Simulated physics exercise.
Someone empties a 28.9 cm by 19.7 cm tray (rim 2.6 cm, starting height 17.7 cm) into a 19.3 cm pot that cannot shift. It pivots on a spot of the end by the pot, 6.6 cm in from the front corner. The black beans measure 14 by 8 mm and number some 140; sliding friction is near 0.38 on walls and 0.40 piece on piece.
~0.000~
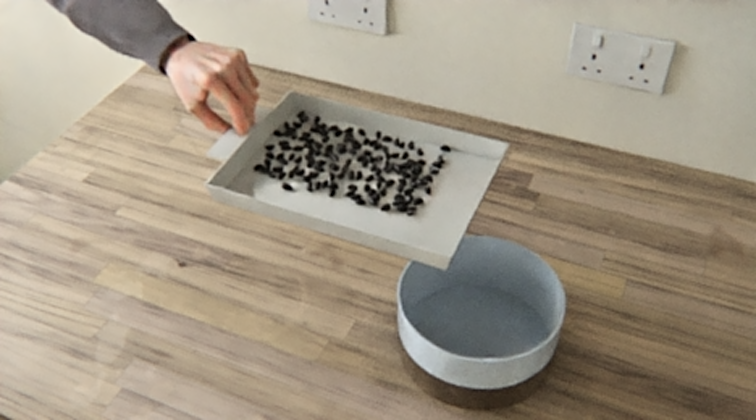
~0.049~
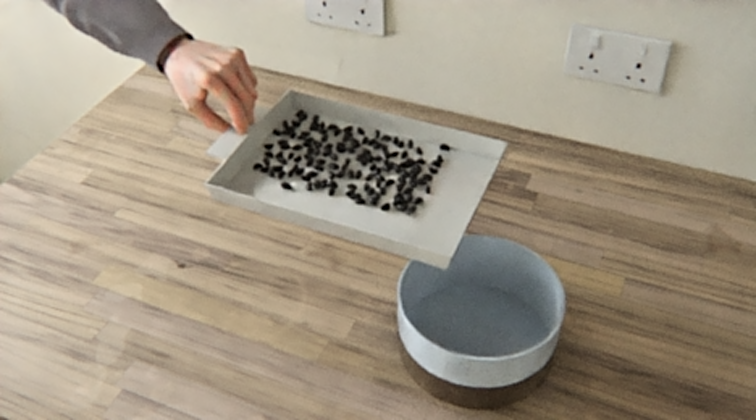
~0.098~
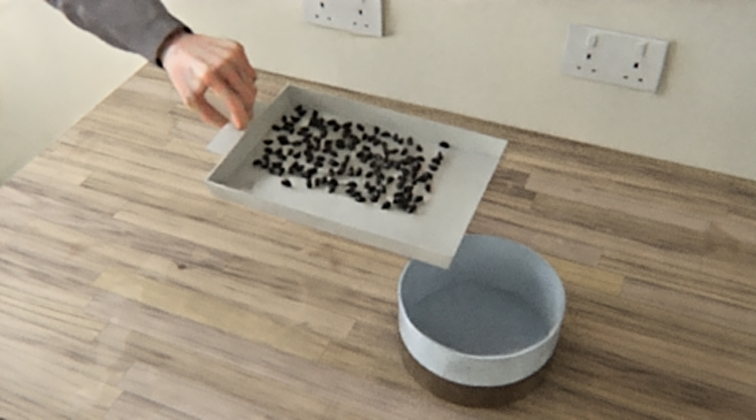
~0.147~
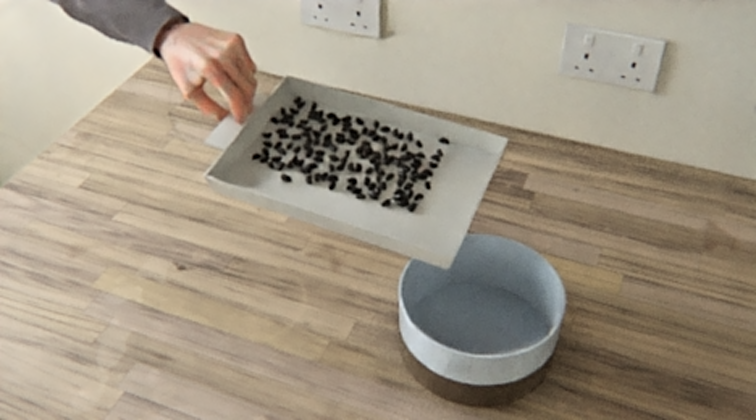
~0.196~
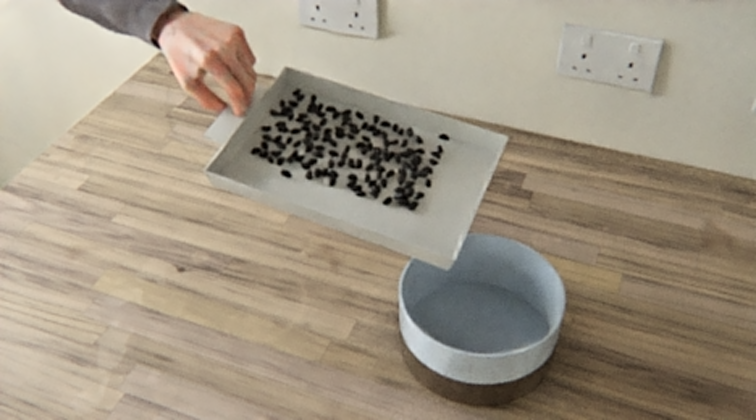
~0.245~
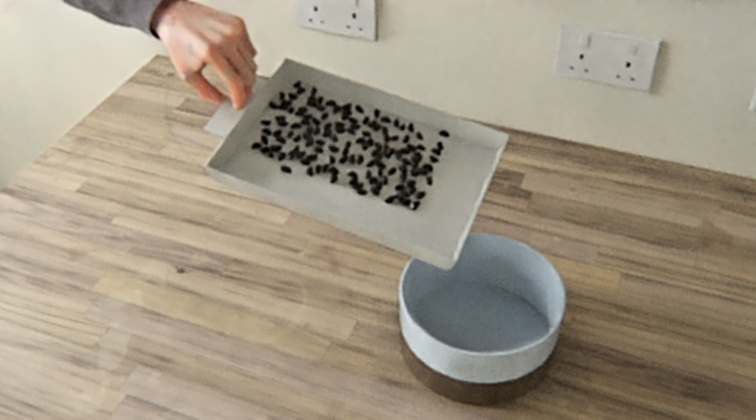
The clip shows a hand holding a pale rectangular tray scattered with black beans above a wooden surface, beside a round pot; the hand gradually raises the tray's left end, tilting it slightly down toward the right.
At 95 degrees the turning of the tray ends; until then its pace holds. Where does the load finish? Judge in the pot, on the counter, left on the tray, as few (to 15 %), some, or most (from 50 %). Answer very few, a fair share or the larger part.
In the pot: The larger part; on the counter: Very few; left on the tray: Very few.
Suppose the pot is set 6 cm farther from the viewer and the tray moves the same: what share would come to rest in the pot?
It would be near 10 per cent.
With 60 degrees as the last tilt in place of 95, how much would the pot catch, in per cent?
It would be near 20 per cent.
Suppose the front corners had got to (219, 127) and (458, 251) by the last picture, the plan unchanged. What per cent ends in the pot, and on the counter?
Pot 65, counter 35.
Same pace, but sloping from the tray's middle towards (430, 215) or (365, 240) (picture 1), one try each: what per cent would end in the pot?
About 90 and 60 per cent.
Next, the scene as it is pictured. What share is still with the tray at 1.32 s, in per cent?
About 75 per cent.
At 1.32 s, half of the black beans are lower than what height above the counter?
About 18 cm.
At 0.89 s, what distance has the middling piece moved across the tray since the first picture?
Roughly 16 cm.
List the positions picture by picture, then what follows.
The first picture shows tray tilt 0 degrees, front corners at (211, 183) and (448, 252); middle of the pieces at (348, 162); pot at (481, 293).
The second picture shows tray tilt 1 degrees, front corners at (211, 182) and (448, 252); middle of the pieces at (347, 161).
The third picture shows tray tilt 2 degrees, front corners at (211, 179) and (449, 252); middle of the pieces at (347, 158).
The fourth picture shows tray tilt 5 degrees, front corners at (210, 174) and (451, 253), lowest corner right front; middle of the pieces at (347, 153).
The fifth picture shows tray tilt 8 degrees, front corners at (210, 169) and (452, 254), lowest corner right front; middle of the pieces at (347, 148).
The sixth picture shows tray tilt 11 degrees, front corners at (211, 164) and (453, 256), lowest corner right front; middle of the pieces at (348, 144); pot at (482, 289). Its pace works out near 60 degrees a second.
After 0.89 s, tilt 51 degrees; the tray holds 95 %, the pot 0 %.
Then, at 1.32 s, tilt 77 degrees; the tray holds 75 %, the pot 25 %.
After 1.83 s, tilt 95 degrees; the tray holds 15 %, the pot 85 %.
By 2.7 s all is still; pot 95 %, counter 0 %, tray 0 %.
